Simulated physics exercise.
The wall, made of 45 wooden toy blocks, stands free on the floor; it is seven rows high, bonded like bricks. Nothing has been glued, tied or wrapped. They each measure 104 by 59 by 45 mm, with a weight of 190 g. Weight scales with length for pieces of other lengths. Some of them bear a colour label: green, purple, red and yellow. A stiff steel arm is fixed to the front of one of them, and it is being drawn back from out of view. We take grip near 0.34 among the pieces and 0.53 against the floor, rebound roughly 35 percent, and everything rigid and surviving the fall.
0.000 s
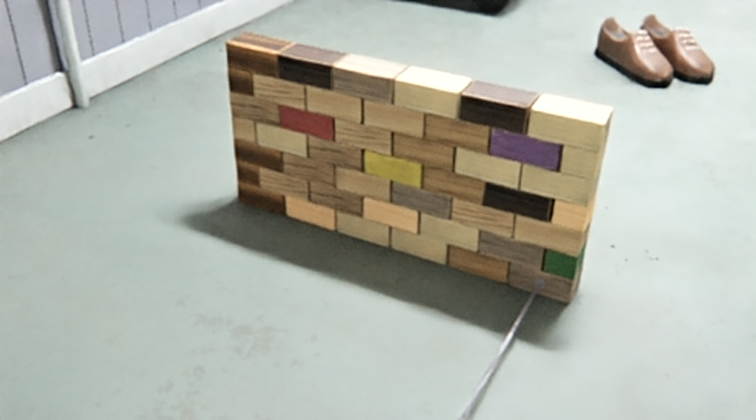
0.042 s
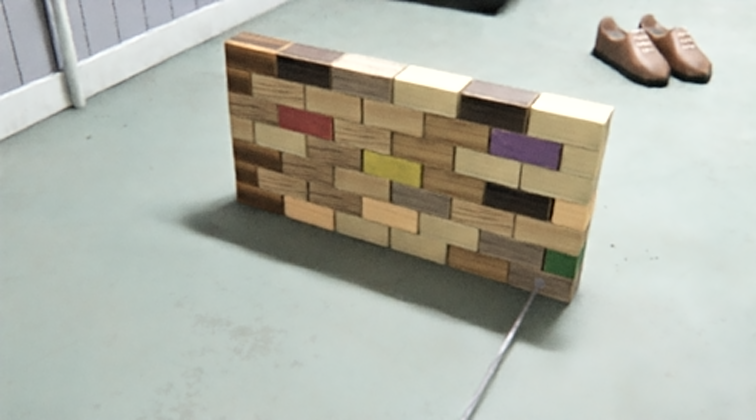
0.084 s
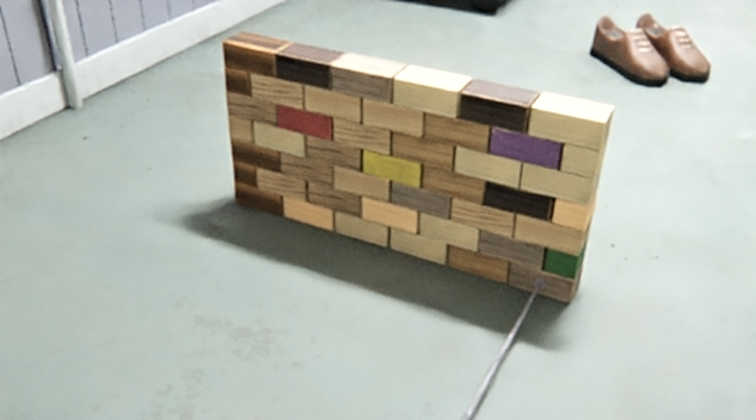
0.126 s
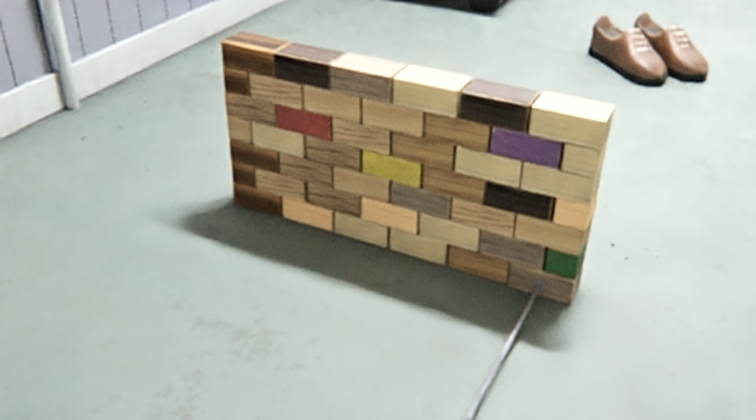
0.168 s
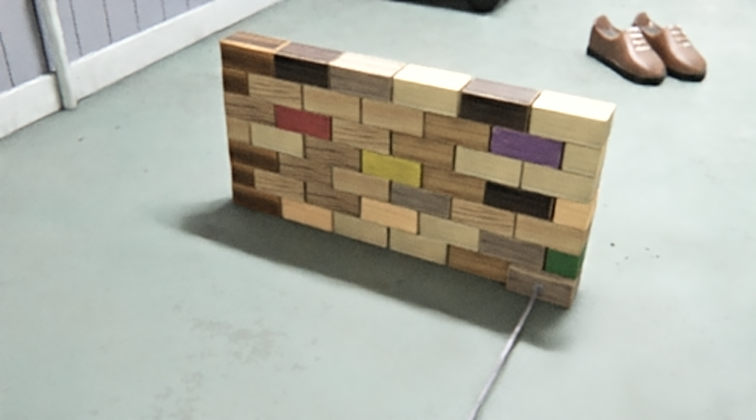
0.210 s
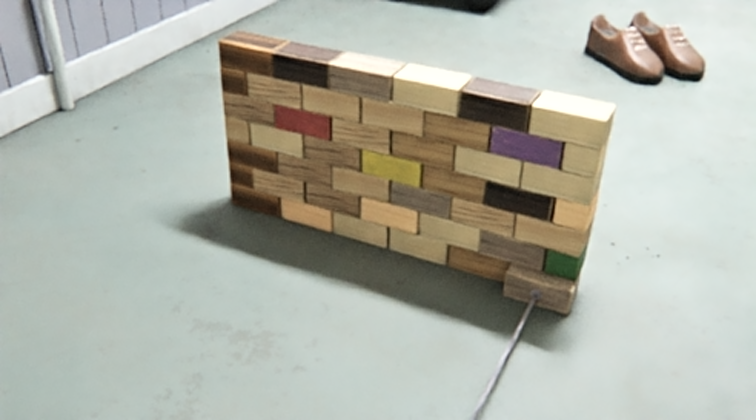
On a grey-green floor, a thin cord slowly draws a bottom corner block out from a wooden block wall.
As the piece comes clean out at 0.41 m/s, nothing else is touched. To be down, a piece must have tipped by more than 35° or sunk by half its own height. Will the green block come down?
Yes.
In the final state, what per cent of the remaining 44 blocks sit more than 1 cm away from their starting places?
Shifted: 20 per cent.
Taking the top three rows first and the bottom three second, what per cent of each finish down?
For the top it's 0 in a hundred, for the bottom 10 in a hundred.
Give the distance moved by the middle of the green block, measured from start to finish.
Around 7 cm, start to finish.
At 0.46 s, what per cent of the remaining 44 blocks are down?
0 %.
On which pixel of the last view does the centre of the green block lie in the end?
Look around pixel (553, 292) in the last frame.
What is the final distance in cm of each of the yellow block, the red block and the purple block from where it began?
Yellow 0, red 0, purple 2.
After 0.28 s, none of the 44 other blocks down, 9 disturbed; green block shifted 15 mm; purple block shifted 7 mm.
After 0.46 s, 1 of the 44 other blocks down; green block 39 mm lower; purple block shifted 10 mm.
At rest (1.0 s), 1 of the 44 other blocks down; green block 45 mm lower; purple block shifted 10 mm; yellow block unmoved. As the last picture would show them, middles, green block near (553, 292), purple block near (529, 142).
